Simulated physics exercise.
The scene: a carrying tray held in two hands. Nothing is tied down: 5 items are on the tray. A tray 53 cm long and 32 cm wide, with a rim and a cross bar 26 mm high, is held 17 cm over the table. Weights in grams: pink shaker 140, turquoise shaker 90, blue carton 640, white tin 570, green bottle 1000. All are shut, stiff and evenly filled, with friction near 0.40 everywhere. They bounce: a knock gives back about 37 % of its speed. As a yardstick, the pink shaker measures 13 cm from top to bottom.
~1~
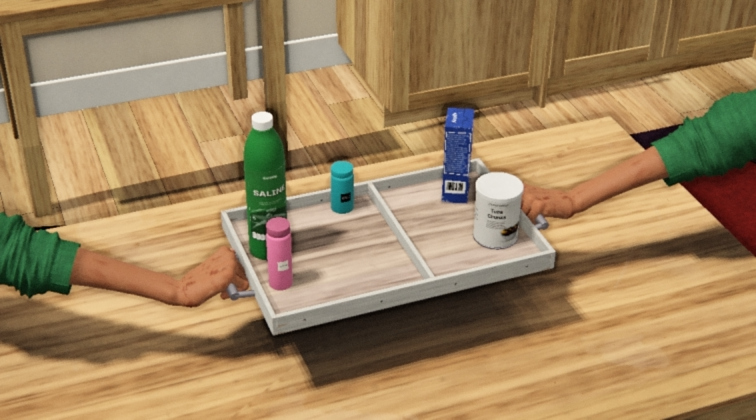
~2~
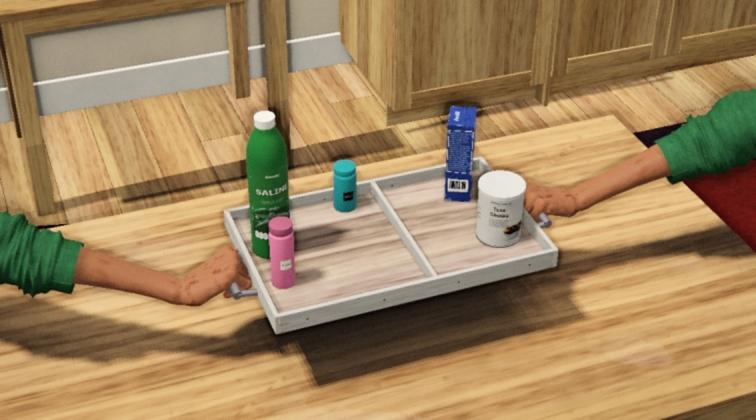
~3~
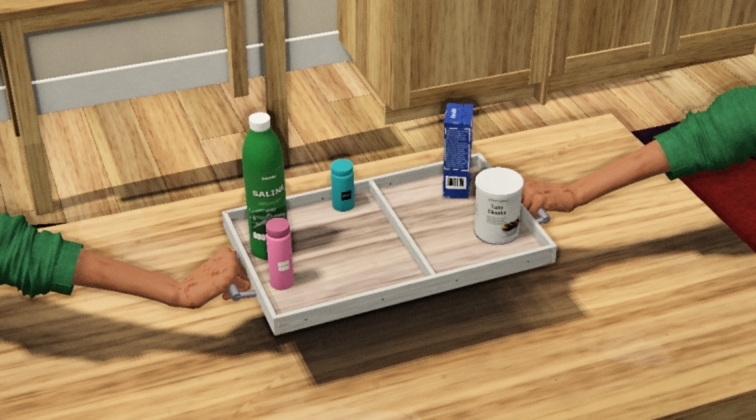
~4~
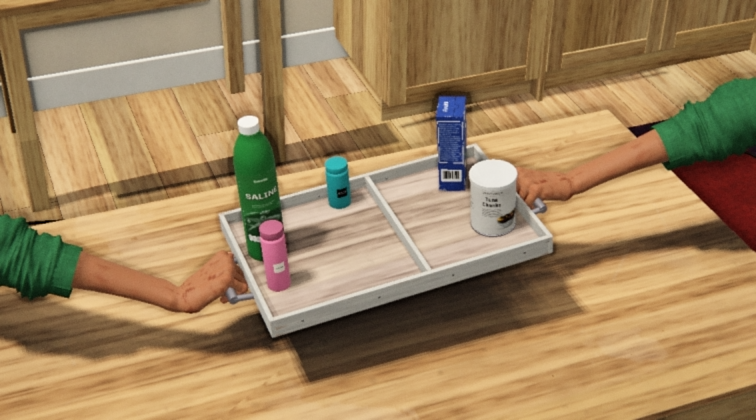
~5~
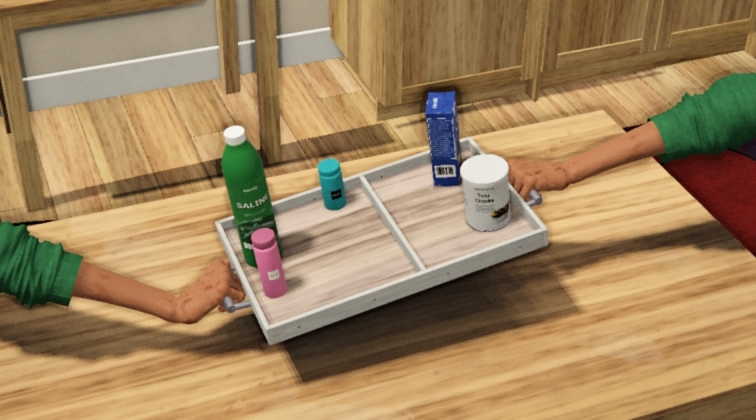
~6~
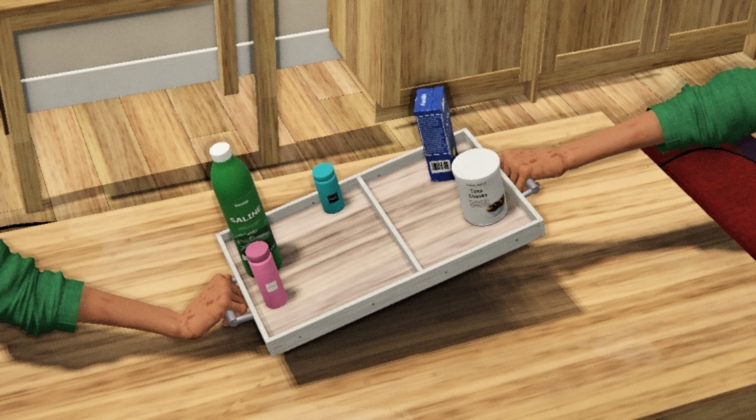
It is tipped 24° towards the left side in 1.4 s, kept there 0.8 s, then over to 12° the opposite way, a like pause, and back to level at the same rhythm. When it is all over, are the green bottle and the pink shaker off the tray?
The green bottle goes overboard, the pink shaker goes overboard.
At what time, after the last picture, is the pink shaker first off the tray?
At about 0.5 s.
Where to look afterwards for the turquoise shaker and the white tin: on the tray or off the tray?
The turquoise shaker is still on the tray; the white tin is still on the tray.
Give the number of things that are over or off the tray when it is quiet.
3 of them.
Then, 0.70 s after the last picture, tilt 24°, left edge down; pink shaker and green bottle now off the tray; blue carton on its side; white tin slid 2 cm.
Then, 1.60 s after the last picture, tilt 23°, left edge down; blue carton now off the tray; turquoise shaker tipped 11° from how it sat; white tin slid 13 cm.
Then, 2.50 s after the last picture, tilt 8°, right edge down; turquoise shaker slid 20 cm; white tin slid 13 cm.
At rest, off the tray, pink shaker, blue carton and green bottle; not toppled but over 5 cm from the start, turquoise shaker and white tin. Seen from the same camera at the end, green bottle near (167, 317), pink shaker near (263, 335).
